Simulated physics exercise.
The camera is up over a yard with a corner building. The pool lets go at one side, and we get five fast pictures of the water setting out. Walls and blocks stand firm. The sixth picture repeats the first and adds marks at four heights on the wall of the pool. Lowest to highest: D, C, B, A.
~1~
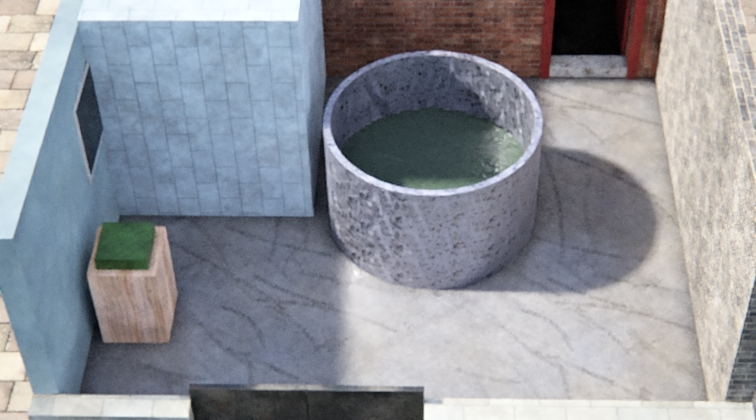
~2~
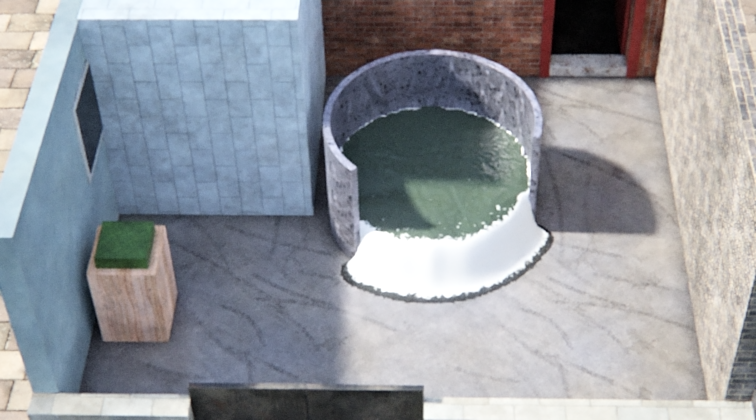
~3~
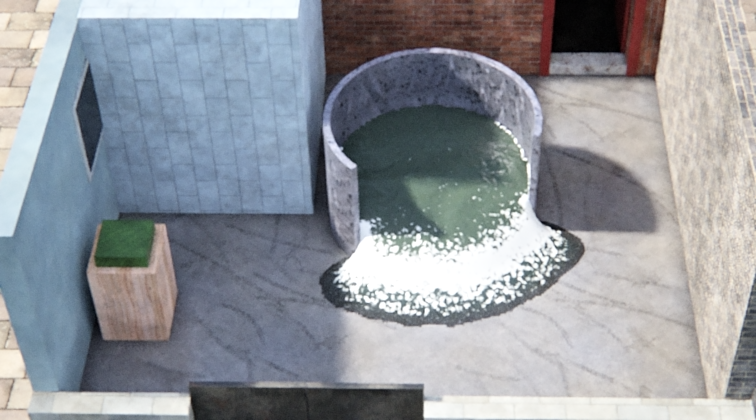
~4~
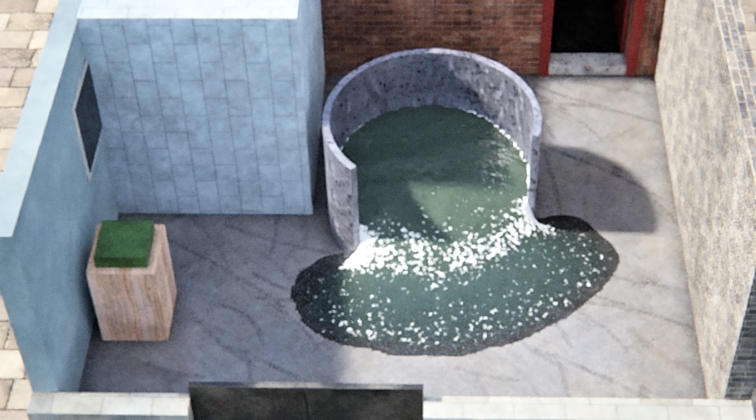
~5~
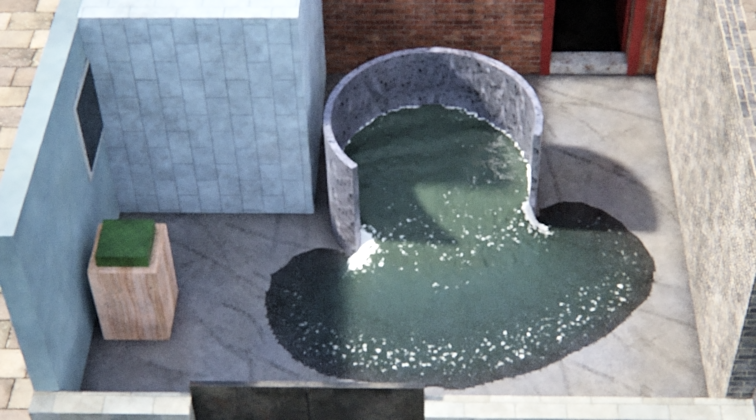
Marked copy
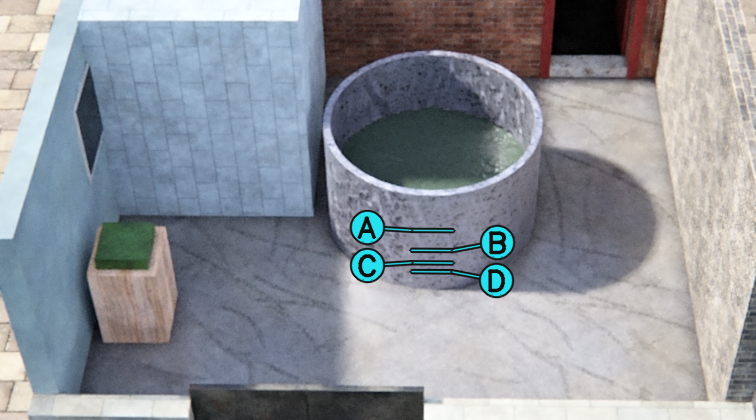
The footage shows a round stone pool of still green water in a walled yard; the front of its wall disappears, and water pours out in a white, foaming rush, then spreads across the paving in a widening dark sheet.
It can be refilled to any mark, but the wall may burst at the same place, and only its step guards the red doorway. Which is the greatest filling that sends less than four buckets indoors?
B is the one.
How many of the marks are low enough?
Three of them.
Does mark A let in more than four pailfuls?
Yes, that goes wrong.
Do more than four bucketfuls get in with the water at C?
No, that is safe.
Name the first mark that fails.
A.
On the marked copy, A at (432, 230); B at (432, 250); C at (432, 262); D at (432, 271); from the bottom up D, C, B, A.
With A, about 9 bucketfuls get in.
With B, a bucket or two gets in.
With C, nothing gets over.
With D, nothing gets over.
